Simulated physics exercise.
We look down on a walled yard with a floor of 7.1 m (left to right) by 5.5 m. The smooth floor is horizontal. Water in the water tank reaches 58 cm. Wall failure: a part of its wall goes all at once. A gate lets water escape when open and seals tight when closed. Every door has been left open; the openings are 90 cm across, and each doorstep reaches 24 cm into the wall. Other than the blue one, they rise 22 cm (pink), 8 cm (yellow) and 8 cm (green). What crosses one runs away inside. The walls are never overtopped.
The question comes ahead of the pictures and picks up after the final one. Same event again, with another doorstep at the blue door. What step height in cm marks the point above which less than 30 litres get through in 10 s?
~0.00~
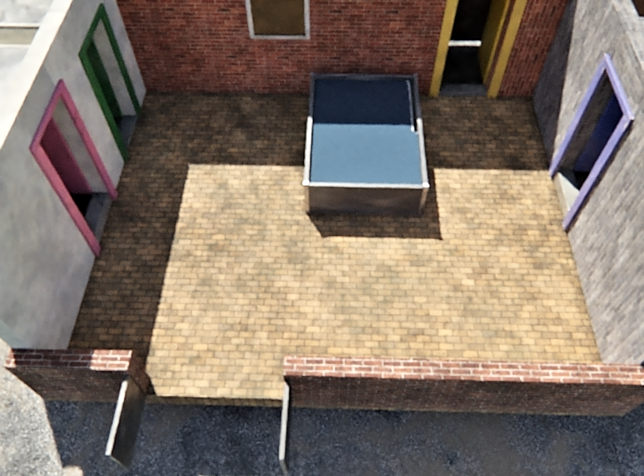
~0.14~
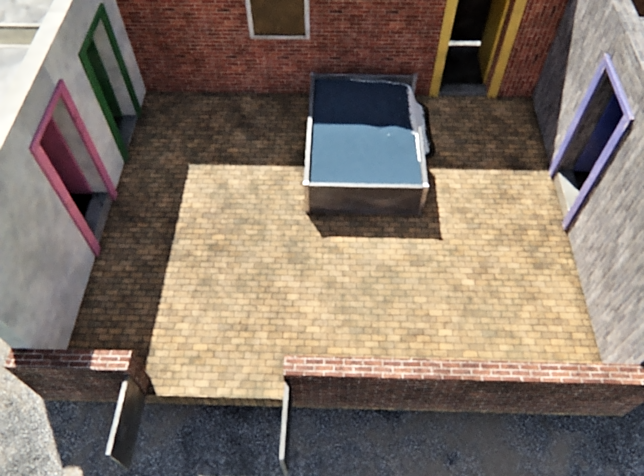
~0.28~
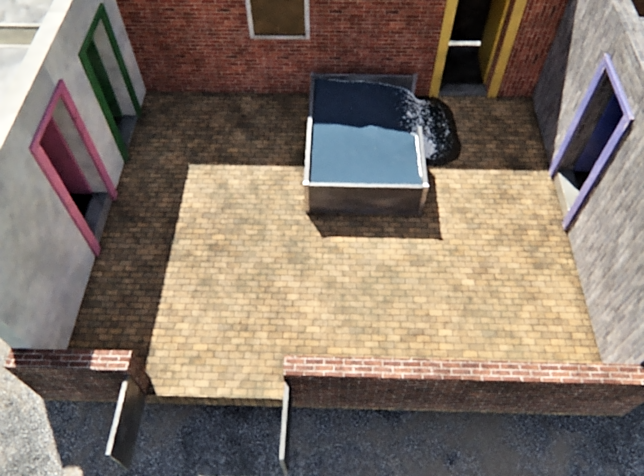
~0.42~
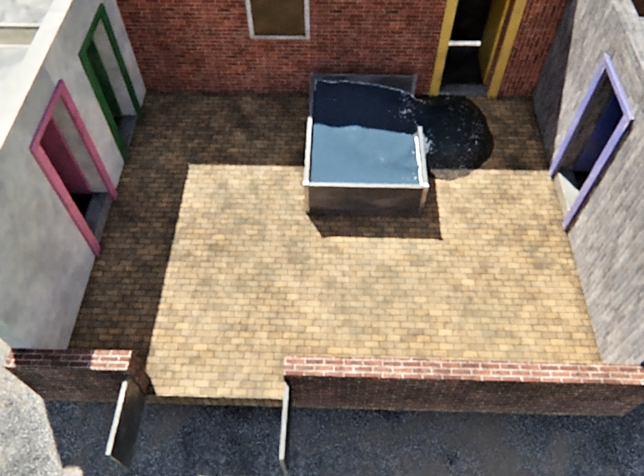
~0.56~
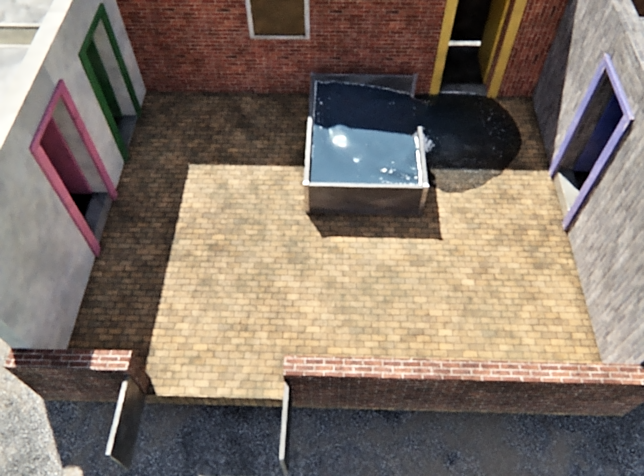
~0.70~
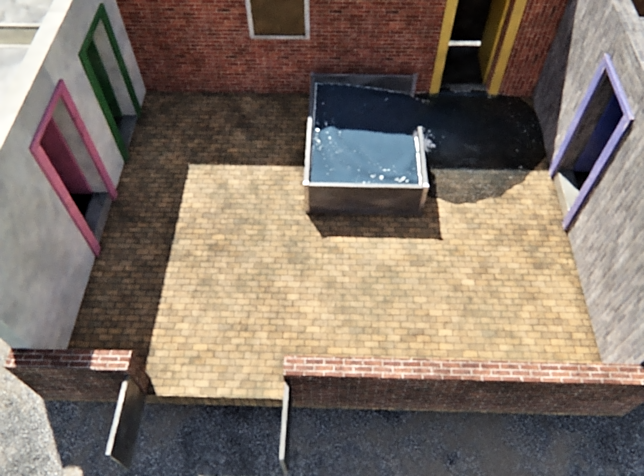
The point is around 10 cm.
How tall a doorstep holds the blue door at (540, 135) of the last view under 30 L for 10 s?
27 cm.
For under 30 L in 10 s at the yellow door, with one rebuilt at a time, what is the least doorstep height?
Roughly 21 cm at the yellow door.
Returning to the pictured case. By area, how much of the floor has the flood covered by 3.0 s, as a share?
About 30 per cent.
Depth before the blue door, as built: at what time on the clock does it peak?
Peak time: About 2.6 s.
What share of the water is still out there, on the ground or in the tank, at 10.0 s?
Share still there: Approx. 84 percent.
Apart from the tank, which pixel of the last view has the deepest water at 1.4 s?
Around (519, 100).
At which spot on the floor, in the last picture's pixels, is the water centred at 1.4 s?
(401, 147), roughly.
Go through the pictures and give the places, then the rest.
The first picture shows still water, 58 cm deep, in the water tank at (364, 129); the blue door at (582, 156) is dry.
In the second picture, the gap is at (412, 122), the front 0.3 m out at (429, 154); the back of the water tank holds 58 cm.
In the third picture, the gap is at (412, 123), the front 0.7 m out at (456, 144); the back of the water tank holds 58 cm.
In the fourth picture, the front is at (488, 147), 1.3 m from the gap at (412, 124); 2.1 m2 of floor is wet, 58 cm left at the back.
In the fifth picture, the front is at (515, 143), 1.8 m from the gap at (412, 123); 3.1 m2 of floor is wet, 54 cm left at the back.
In the sixth picture, the front is at (544, 146), 2.2 m from the gap at (412, 123); 4.2 m2 of floor is wet, 49 cm left at the back; 0.7 m in a straight line remain to the blue door at (582, 156).
After 1.4 s water covers 15 % of the floor, deepest (49 cm) near (519, 100); 13 cm at the blue door, 0 litres in over its 22 cm doorstep.
After 3.0 s water covers 30 % of the floor, deepest (28 cm) near (519, 100); 16 cm at the blue door, 0 litres in over its 22 cm doorstep.
After 10.0 s water covers 90 % of the floor, deepest (10 cm) near (575, 388); 6 cm at the blue door, 0 litres in over its 22 cm doorstep.
At the blue door as built, the water arrived by 1.1 s and peaked near 17 cm at 2.6 s.
With a doorstep of 8.5 cm, 46 litres would have come in within the 10 s; with 11.5 cm, 18 litres. So under 30 litres takes about 10 cm.
